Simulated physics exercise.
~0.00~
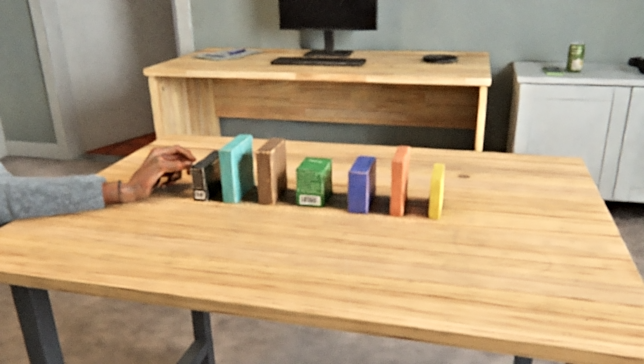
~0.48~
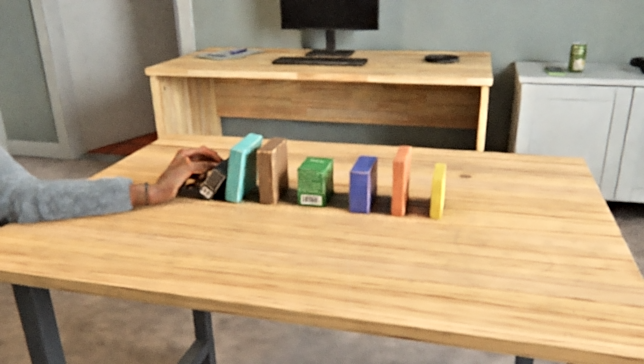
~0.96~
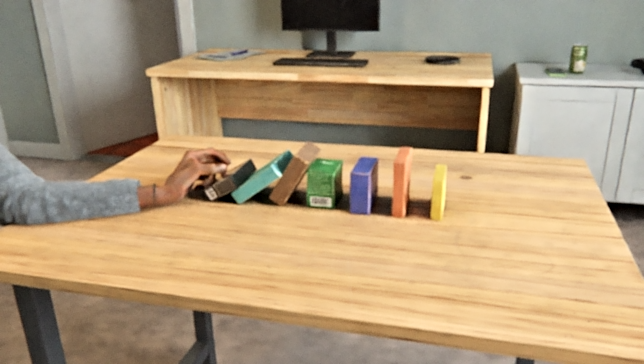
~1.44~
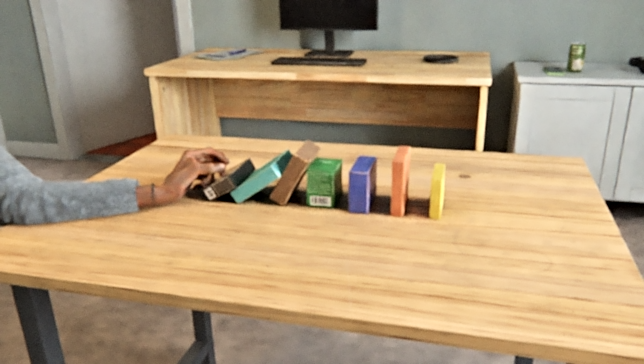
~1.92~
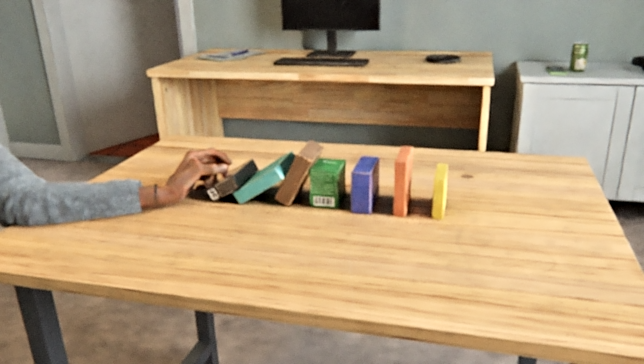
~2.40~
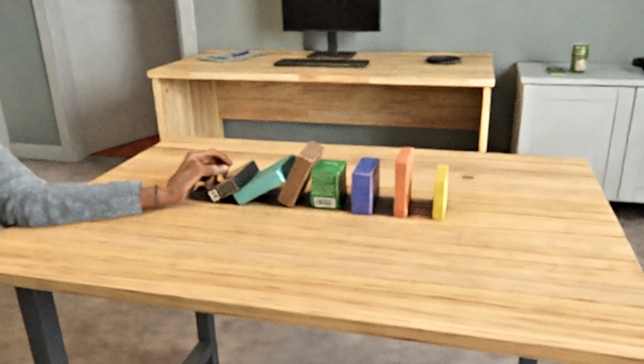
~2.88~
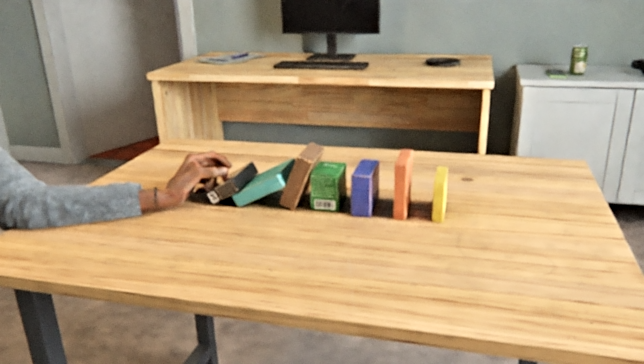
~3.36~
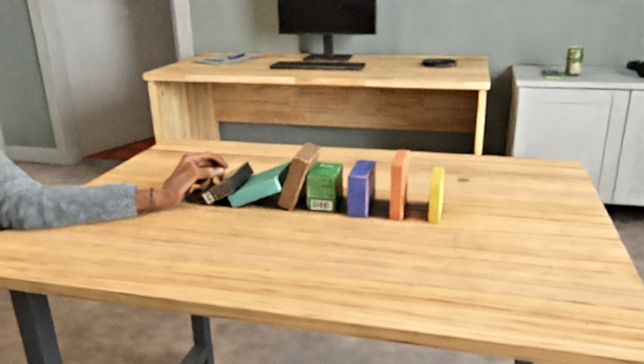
On a wooden table, a hand tips the black packet at the left end of a domino-like row rightward into the turquoise board, which topples against the brown block; the brown block ends leaning on the slightly shifted green packet, while the blue, orange and yellow blocks stay upright.
